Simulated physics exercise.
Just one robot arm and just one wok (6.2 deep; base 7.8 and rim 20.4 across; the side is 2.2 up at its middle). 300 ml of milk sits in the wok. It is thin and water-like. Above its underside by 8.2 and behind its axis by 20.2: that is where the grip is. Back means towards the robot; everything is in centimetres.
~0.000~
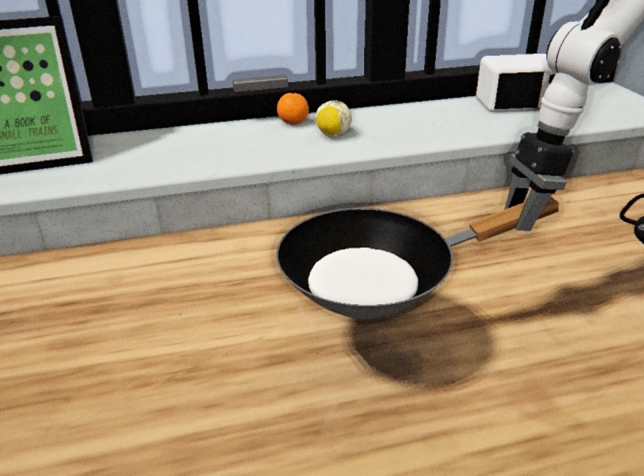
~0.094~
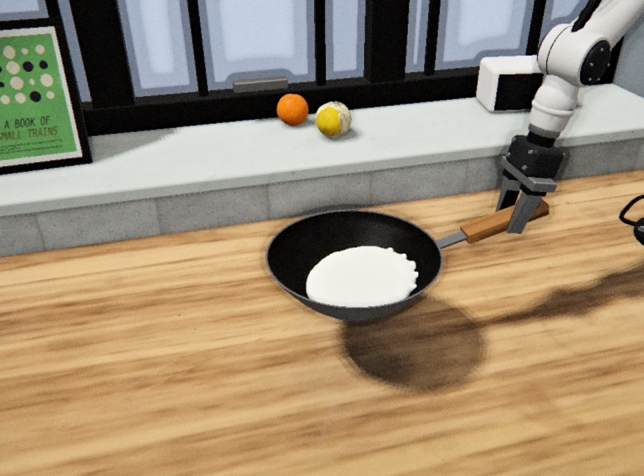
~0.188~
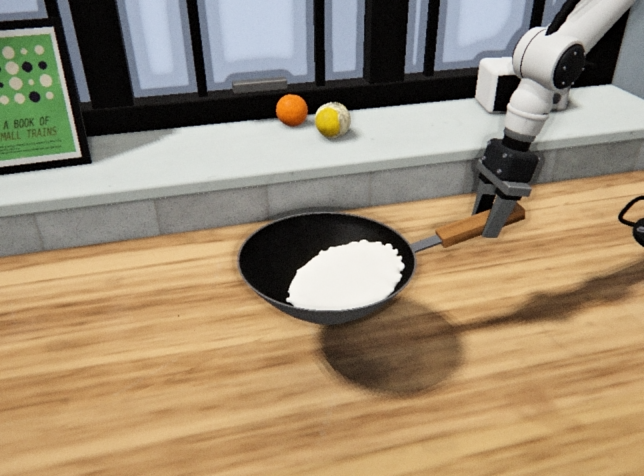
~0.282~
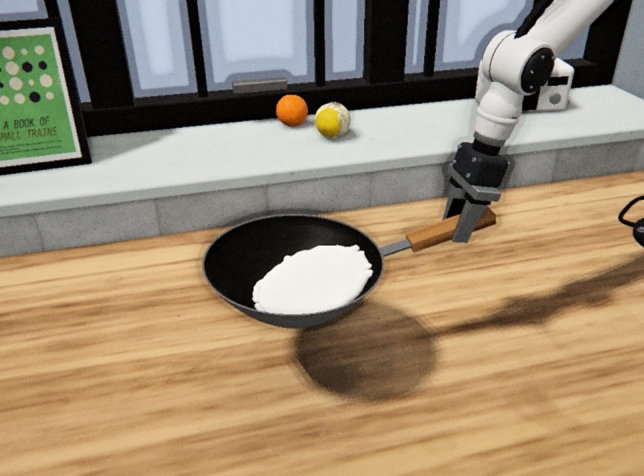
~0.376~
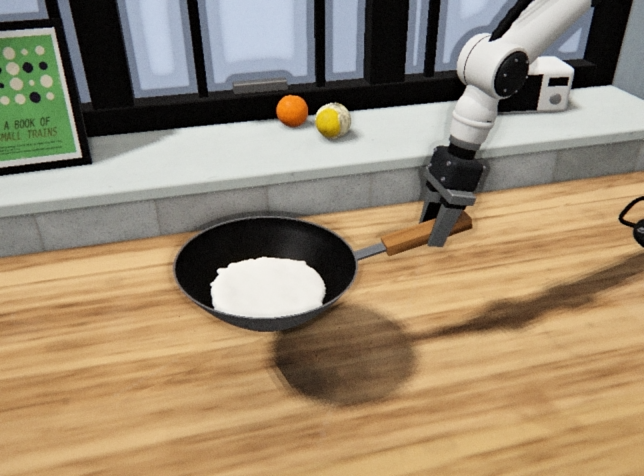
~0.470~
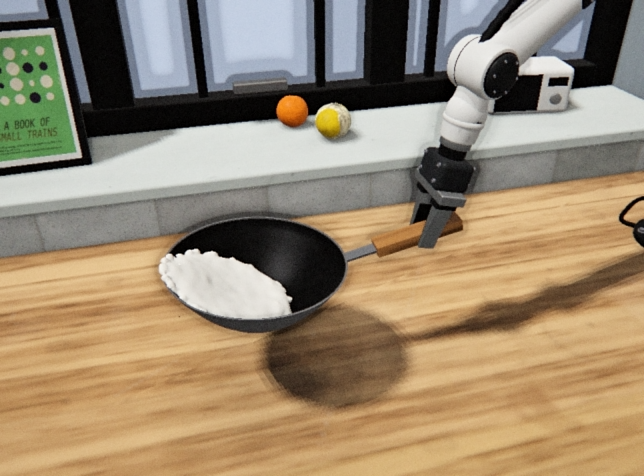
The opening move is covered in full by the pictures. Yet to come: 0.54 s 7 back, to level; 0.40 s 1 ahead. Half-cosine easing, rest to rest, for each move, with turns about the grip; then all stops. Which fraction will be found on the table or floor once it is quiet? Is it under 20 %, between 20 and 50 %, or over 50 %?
Under 20 %.
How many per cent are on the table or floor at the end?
It comes to about 12 percent.
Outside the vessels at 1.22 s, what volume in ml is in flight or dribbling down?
Roughly 0 ml at that time.
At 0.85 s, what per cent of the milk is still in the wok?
My guess is near 90 in a hundred.
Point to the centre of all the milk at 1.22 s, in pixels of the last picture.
It's centred near (286, 293).
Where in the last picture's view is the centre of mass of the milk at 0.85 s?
I'd point to around (336, 282).
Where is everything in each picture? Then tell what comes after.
Wok middle at (363, 274), level; upper third of the milk around (363, 278), from x 310 to 415, top at y 250; 295 ml in the wok, in the first frame.
Wok middle at (353, 276), level; upper third of the milk around (374, 274), from x 305 to 415, top at y 245, in the second frame.
Wok middle at (326, 279), tilted 1° backward; upper third of the milk around (369, 268), from x 290 to 400, top at y 245, in the third frame.
Wok middle at (294, 282), tilted 2° backward; upper third of the milk around (338, 271), from x 255 to 370, top at y 245, in the fourth frame.
Wok middle at (267, 285), tilted 3° backward; upper third of the milk around (263, 288), from x 210 to 325, top at y 260, in the fifth frame.
Wok middle at (257, 286), tilted 3° backward; upper third of the milk around (197, 282), from x 160 to 290, top at y 250; 295 ml in the wok, in the sixth frame.
By 0.85 s, level, liquid up to 19 above the table; 265 ml in the wok, 25 ml on the table or floor, 5 ml in the air or running down outside.
By 1.22 s, level, liquid up to 17 above the table; 260 ml in the wok, 35 ml on the table or floor.
By 1.61 s, level, liquid up to 15 above the table; 260 ml in the wok, 35 ml on the table or floor.
By 2.41 s, level, liquid up to 15 above the table; 260 ml in the wok, 35 ml on the table or floor.
Final state, 260 ml in the wok, 35 ml on the table or floor. That is 12 % on the table or floor.
